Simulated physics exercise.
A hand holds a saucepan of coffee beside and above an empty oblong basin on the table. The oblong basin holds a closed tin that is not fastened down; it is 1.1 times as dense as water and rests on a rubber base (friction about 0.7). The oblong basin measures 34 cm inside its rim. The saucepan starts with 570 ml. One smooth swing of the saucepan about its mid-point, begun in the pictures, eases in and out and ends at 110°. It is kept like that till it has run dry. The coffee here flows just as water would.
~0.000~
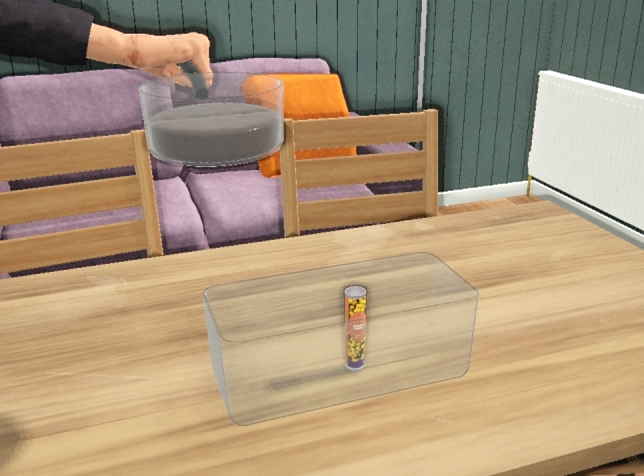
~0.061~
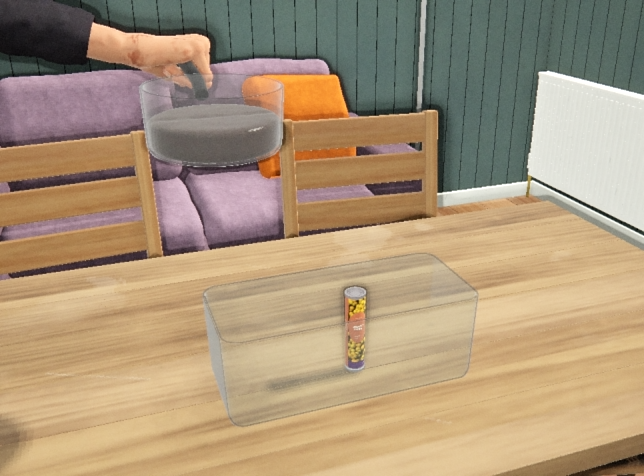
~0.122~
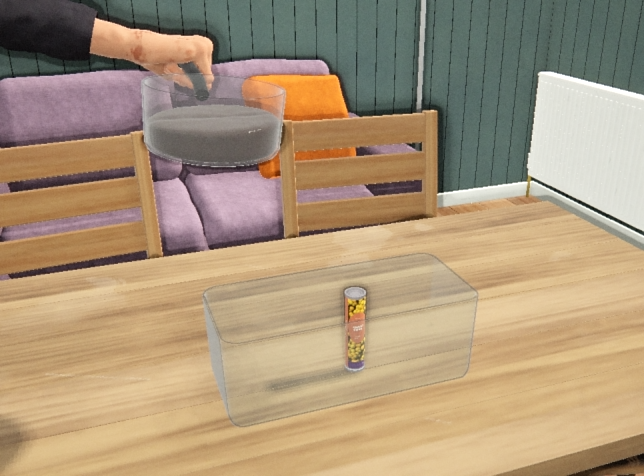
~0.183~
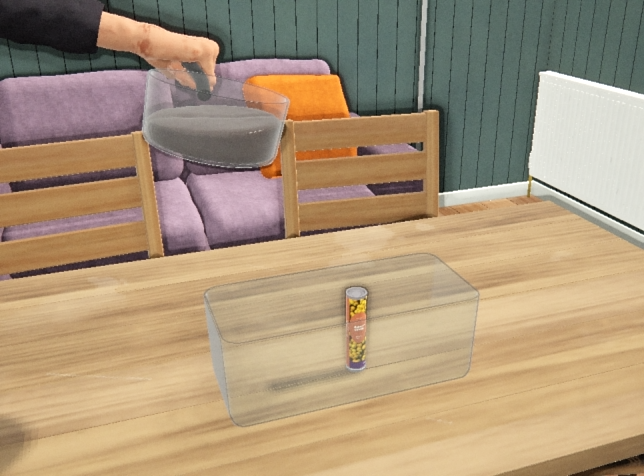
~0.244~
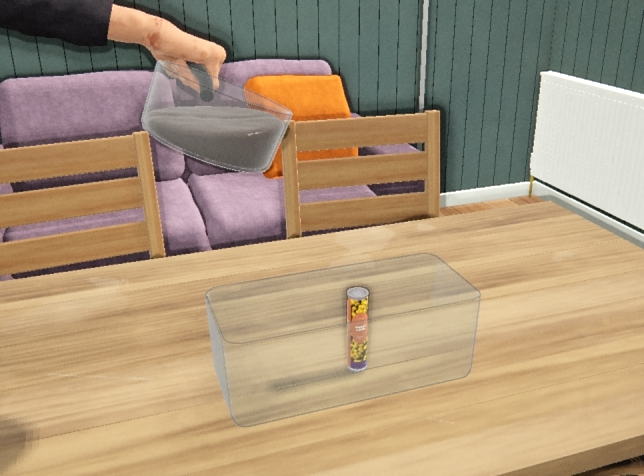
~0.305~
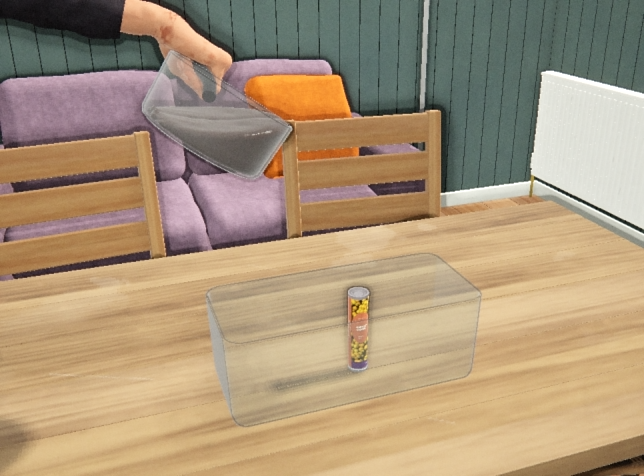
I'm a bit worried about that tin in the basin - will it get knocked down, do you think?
Yes, I think it will go over.
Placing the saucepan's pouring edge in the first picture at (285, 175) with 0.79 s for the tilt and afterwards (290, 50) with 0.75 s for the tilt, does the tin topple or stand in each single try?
In the first try it remains standing; in the second it comes down.
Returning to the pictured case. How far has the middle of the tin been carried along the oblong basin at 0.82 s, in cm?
1 cm, roughly.
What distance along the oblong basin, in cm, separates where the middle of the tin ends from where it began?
All told, the tin's centre has moved close to 8.5 cm.
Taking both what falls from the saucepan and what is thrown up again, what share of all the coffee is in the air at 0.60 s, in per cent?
Near 60 per cent at that moment.
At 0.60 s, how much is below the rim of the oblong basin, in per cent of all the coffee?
Some 12 per cent.
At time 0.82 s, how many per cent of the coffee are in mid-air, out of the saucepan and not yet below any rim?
I'd say some 16 per cent is in the air.
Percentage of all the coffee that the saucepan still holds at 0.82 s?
Near 5 percent, more or less.
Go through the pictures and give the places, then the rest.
In the first picture, it leans 0°; its right rim is at (279, 81); the coffee meets the walls at (148, 122) and (276, 111); the oblong basin's rim runs from (212, 316) to (455, 273); the tin's top is at (356, 295).
In the second picture, it leans 2°; its right rim is at (280, 84); the coffee meets the walls at (147, 123) and (276, 112).
In the third picture, it leans 6°; its right rim is at (282, 90); the coffee meets the walls at (146, 122) and (276, 114).
In the fourth picture, it leans 14°; its right rim is at (285, 99); the coffee meets the walls at (146, 120) and (277, 115).
In the fifth picture, it leans 24°; its right rim is at (288, 112); the coffee meets the walls at (145, 118) and (281, 117).
In the sixth picture, it leans 36°; its right rim is at (287, 126); the coffee meets the walls at (148, 109) and (286, 118).
By 0.60 s the tilt is 95° and 27 per cent is still to pour; the tin stands where it began.
By 0.82 s the tilt is 110° and 5 per cent is still to pour; the tin stands 1 cm from where it began.
By 1.04 s the tilt is 110° and 0 per cent is still to pour; the tin leans 12°.
By 1.29 s the tilt is 110° and 0 per cent is still to pour; the tin leans 47°.
At rest the tin lies on its side.
